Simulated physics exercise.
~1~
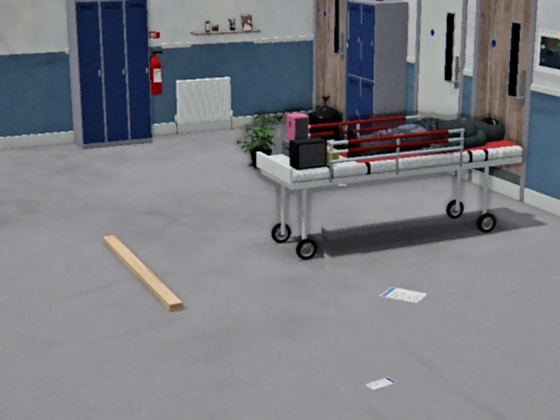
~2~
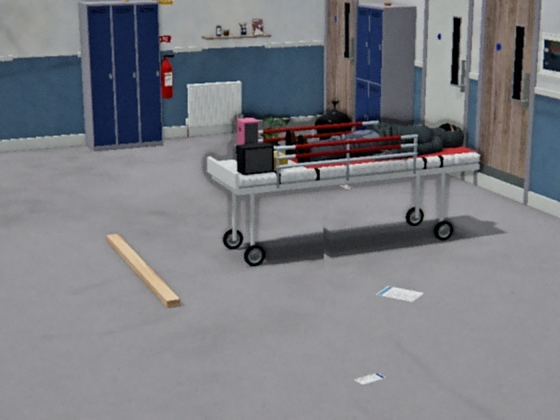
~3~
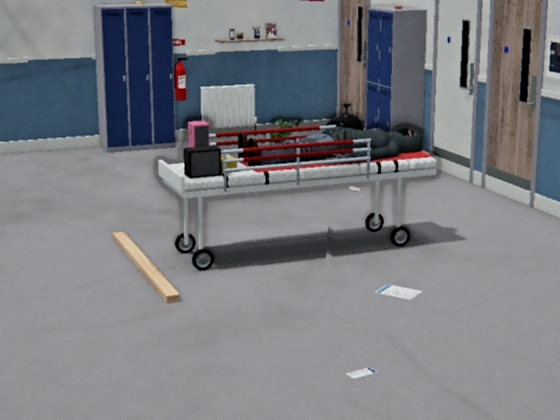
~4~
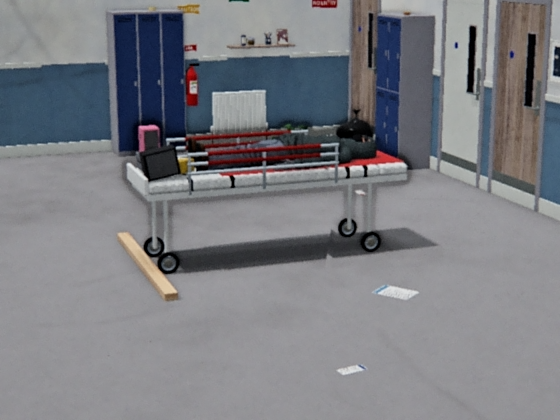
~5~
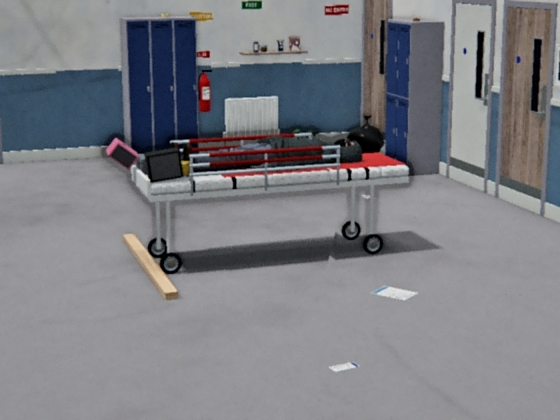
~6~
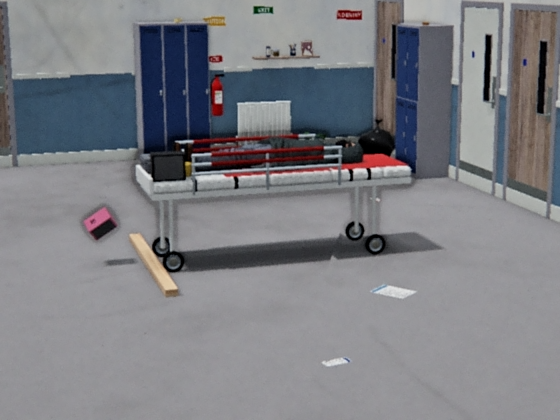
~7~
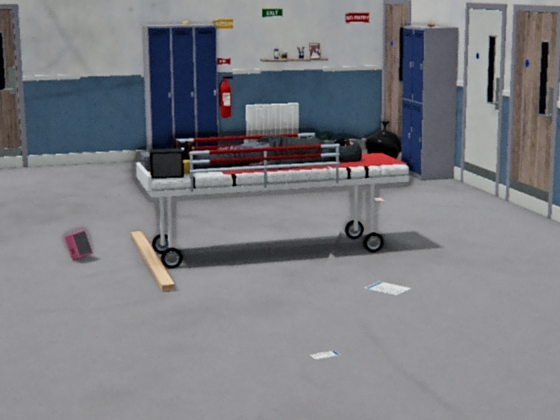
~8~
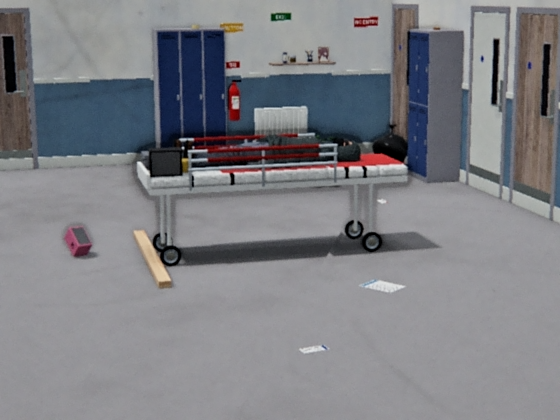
A wheeled trolley carrying a lying figure, a black monitor and a pink box rolls left across a grey floor and halts at a wooden strip; the pink box tips off the left end and lands on the floor, while the monitor stays aboard.
